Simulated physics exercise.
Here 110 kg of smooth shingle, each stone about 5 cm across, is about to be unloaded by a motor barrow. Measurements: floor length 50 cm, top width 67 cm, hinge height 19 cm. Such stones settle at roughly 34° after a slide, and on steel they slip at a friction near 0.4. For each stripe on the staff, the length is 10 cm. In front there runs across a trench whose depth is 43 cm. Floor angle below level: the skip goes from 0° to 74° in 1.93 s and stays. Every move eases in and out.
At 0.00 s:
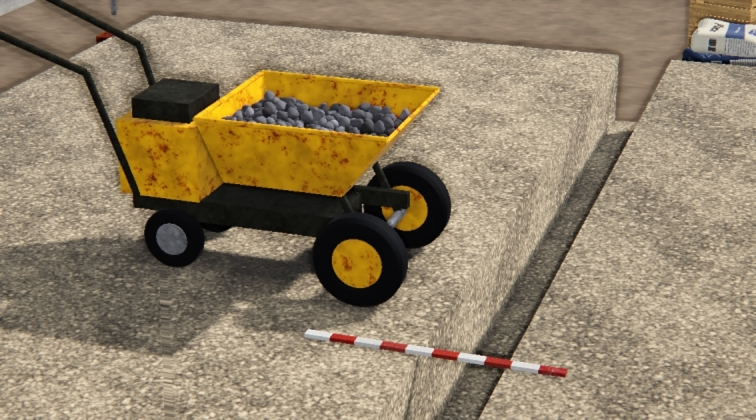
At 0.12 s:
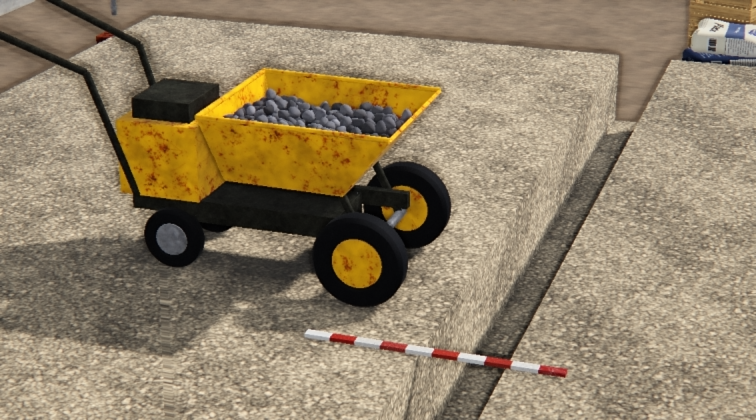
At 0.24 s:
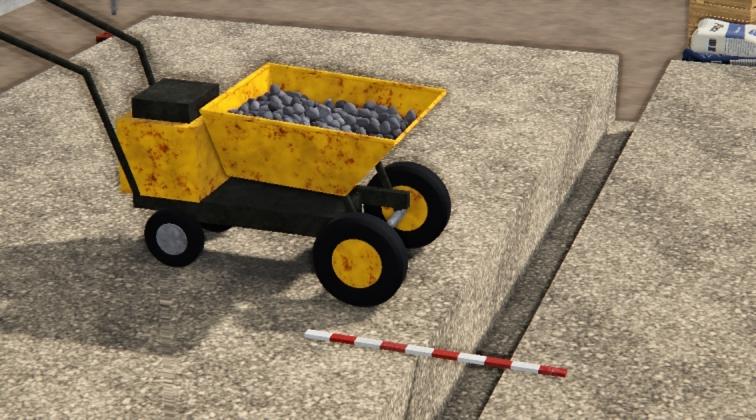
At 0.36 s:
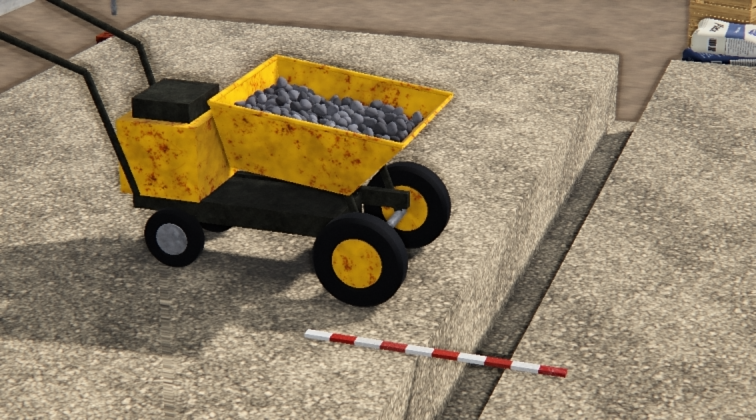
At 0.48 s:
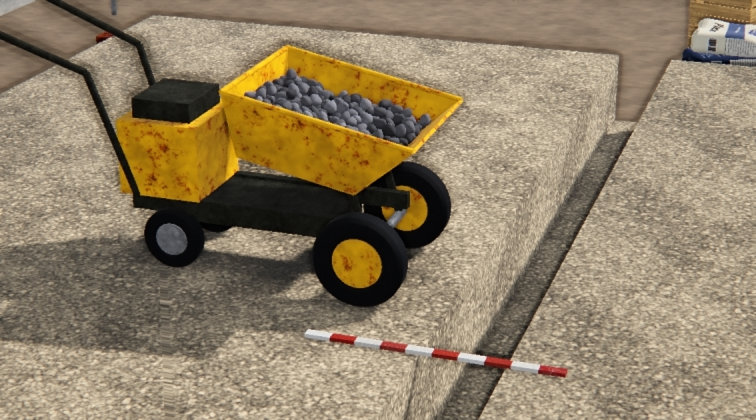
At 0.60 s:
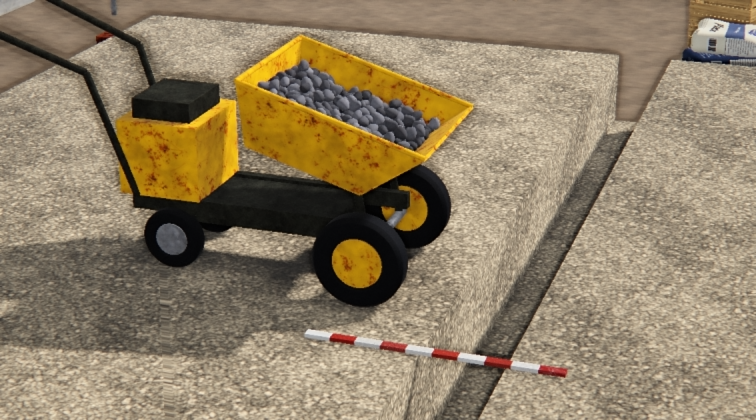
A rusty yellow skip full of smooth grey stones slowly tilted forward on a parked motor barrow, its back end rising while the wheels stayed still beside a trench and a red-and-white striped staff.
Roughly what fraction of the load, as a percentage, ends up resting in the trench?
Roughly 37 per cent of the load.
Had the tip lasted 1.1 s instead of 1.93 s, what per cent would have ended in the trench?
I'd put it at roughly 30 per cent.
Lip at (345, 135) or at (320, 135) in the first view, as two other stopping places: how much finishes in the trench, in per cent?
First spot about 85, second spot about 100 per cent.
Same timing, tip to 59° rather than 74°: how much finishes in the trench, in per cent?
Then close to 50 per cent.
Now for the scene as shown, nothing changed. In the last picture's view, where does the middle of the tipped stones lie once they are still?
Their middle is at about (574, 296).
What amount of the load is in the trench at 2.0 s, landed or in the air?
Something like 20 in a hundred.
After 1.5 s the floor is at 63°; 98 % in the skip, 2 % in the trench; the foremost stones are at (525, 247).
After 2.0 s the floor is at 74°; 26 % in the skip, 19 % in the trench, 55 % past the trench; the foremost stones are at (700, 306).
After 2.4 s the floor is at 74°; 5 % in the skip, 30 % in the trench, 66 % past the trench; the foremost stones are past the picture's edge.
After 4.3 s the floor is at 74°; 0 % in the skip, 37 % in the trench, 63 % past the trench; the foremost stones are past the picture's edge.
